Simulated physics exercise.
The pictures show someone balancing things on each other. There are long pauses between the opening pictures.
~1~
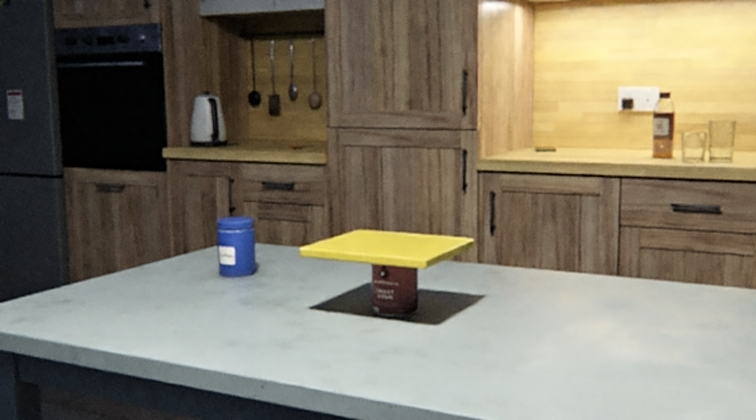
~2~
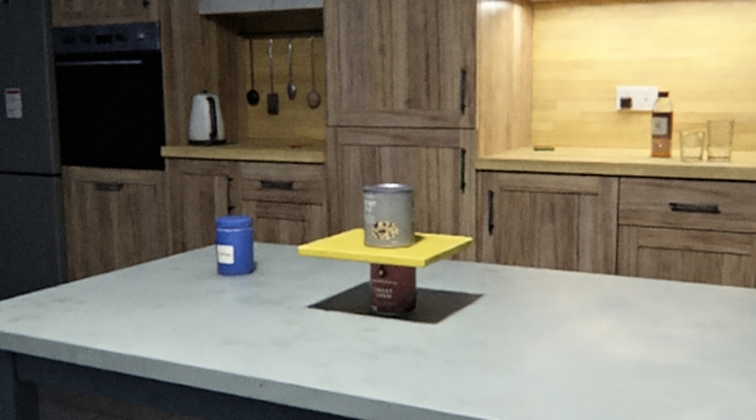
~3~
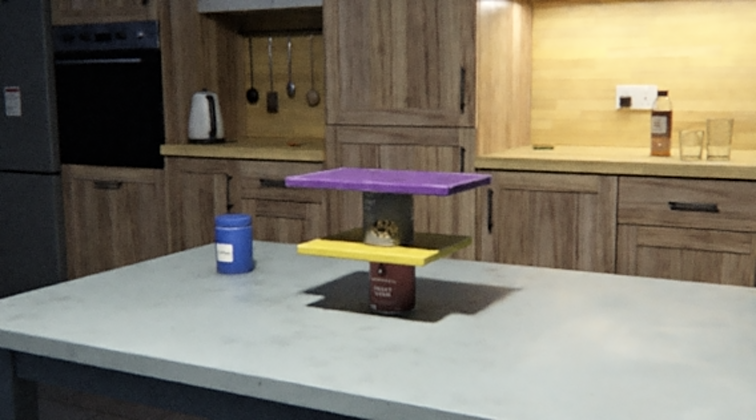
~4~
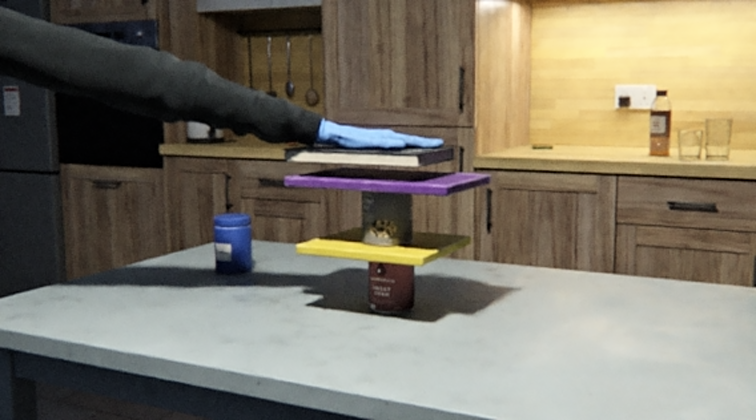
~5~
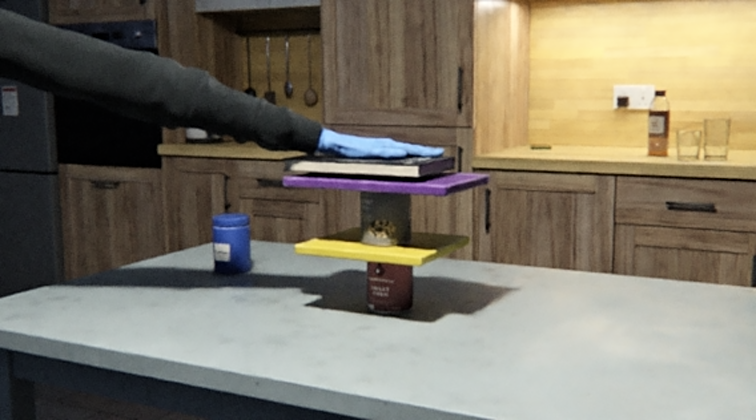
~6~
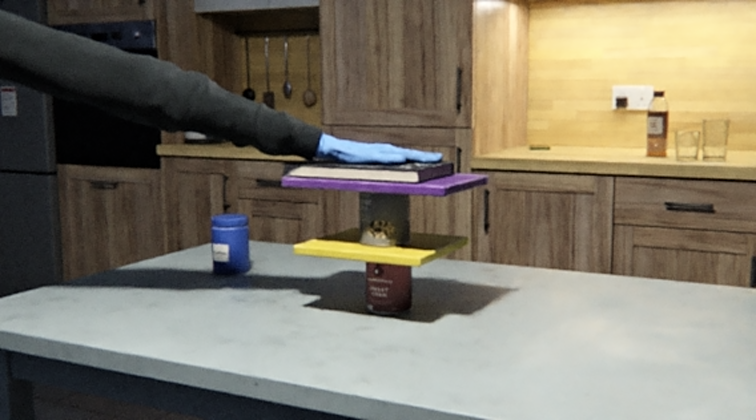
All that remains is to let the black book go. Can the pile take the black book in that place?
As it turns out, it keeps its balance.
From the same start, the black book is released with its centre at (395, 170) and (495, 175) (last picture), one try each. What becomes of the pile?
First, it holds; second, it gives way.
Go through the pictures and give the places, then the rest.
In the first picture, the last thing is not in view yet; blue jar (237, 247).
In the second picture, the last thing is not in view yet; red tin (393, 281).
In the third picture, the last thing is not in view yet; grey pot (388, 214).
The fourth picture shows coming down; black book (369, 155); purple tray (388, 180).
The fifth picture shows coming down; black book (369, 163); yellow tray (384, 245).
The sixth picture shows set down, still held; black book (368, 169); blue jar (231, 244).
Then, 0.20 s on from there, no change.
Then, 0.30 s on from there, black book resting near (368, 170).
In the end, all 6 unmoved. At the end, from the last picture's camera, black book near (368, 170). The pile stays up.
